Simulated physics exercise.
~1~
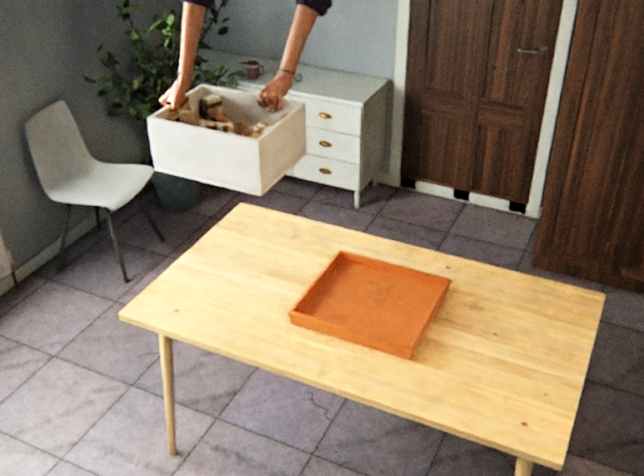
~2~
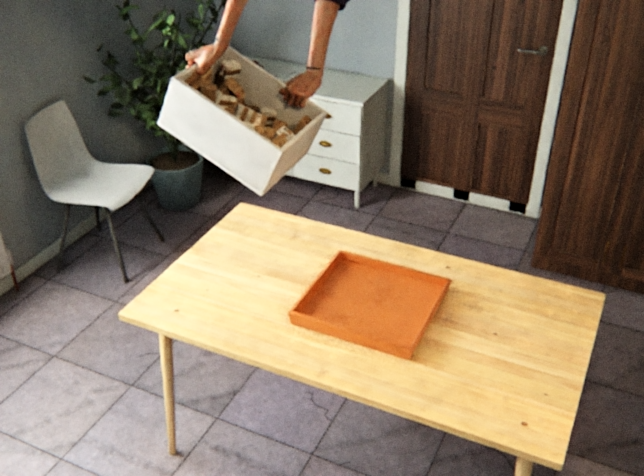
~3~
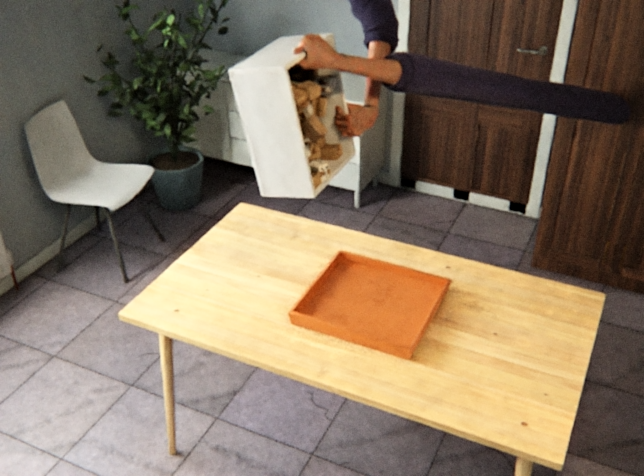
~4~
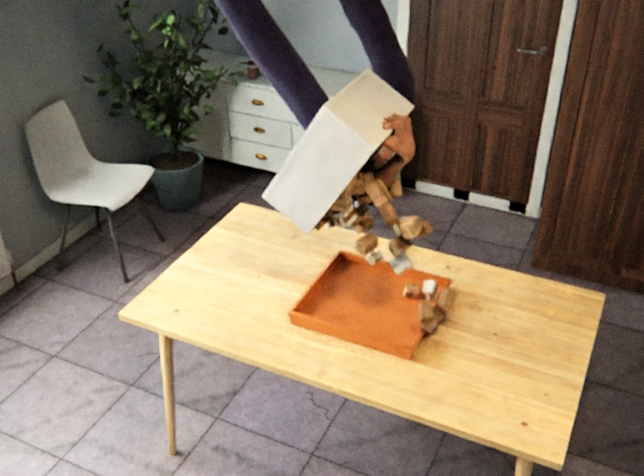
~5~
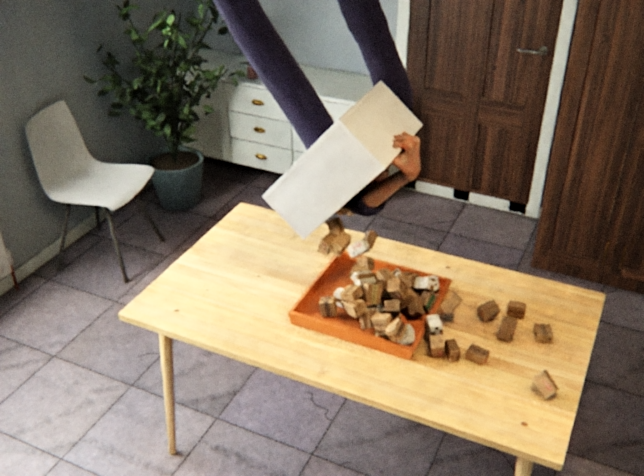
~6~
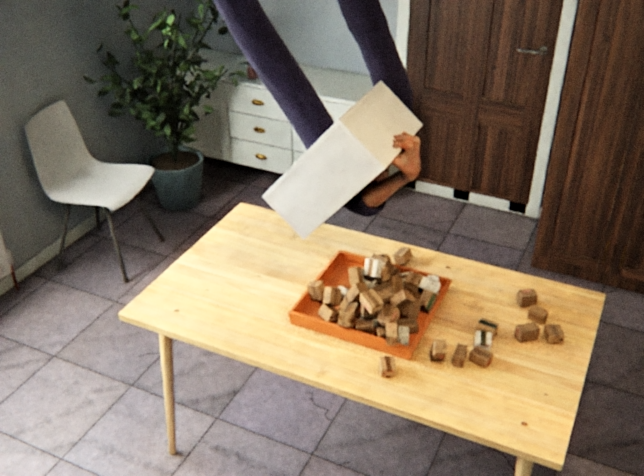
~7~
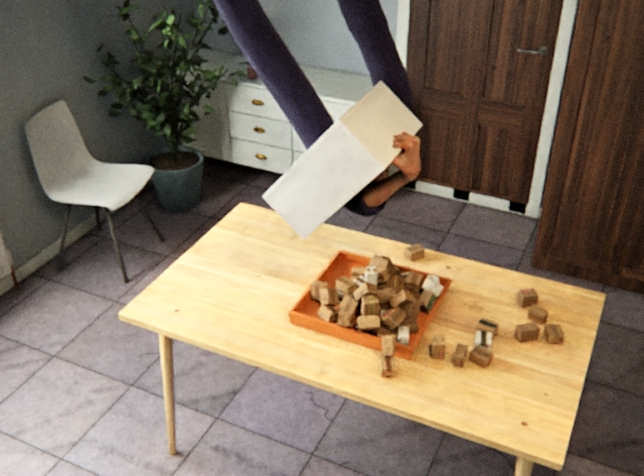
At the start, two hands hold a white crate of small brown parcels beyond a wooden table, where a shallow orange tub sits empty. The hands lift the crate slightly and tip it, then swing it to the right as it turns onto its side. Tilted further, it spills the parcels in a tumbling stream toward the tub. They pile up inside while several bounce and scatter to the right across the table, and the last few drop out. The upturned crate is held still above, with most parcels heaped in the tub and a smaller share lying outside it.
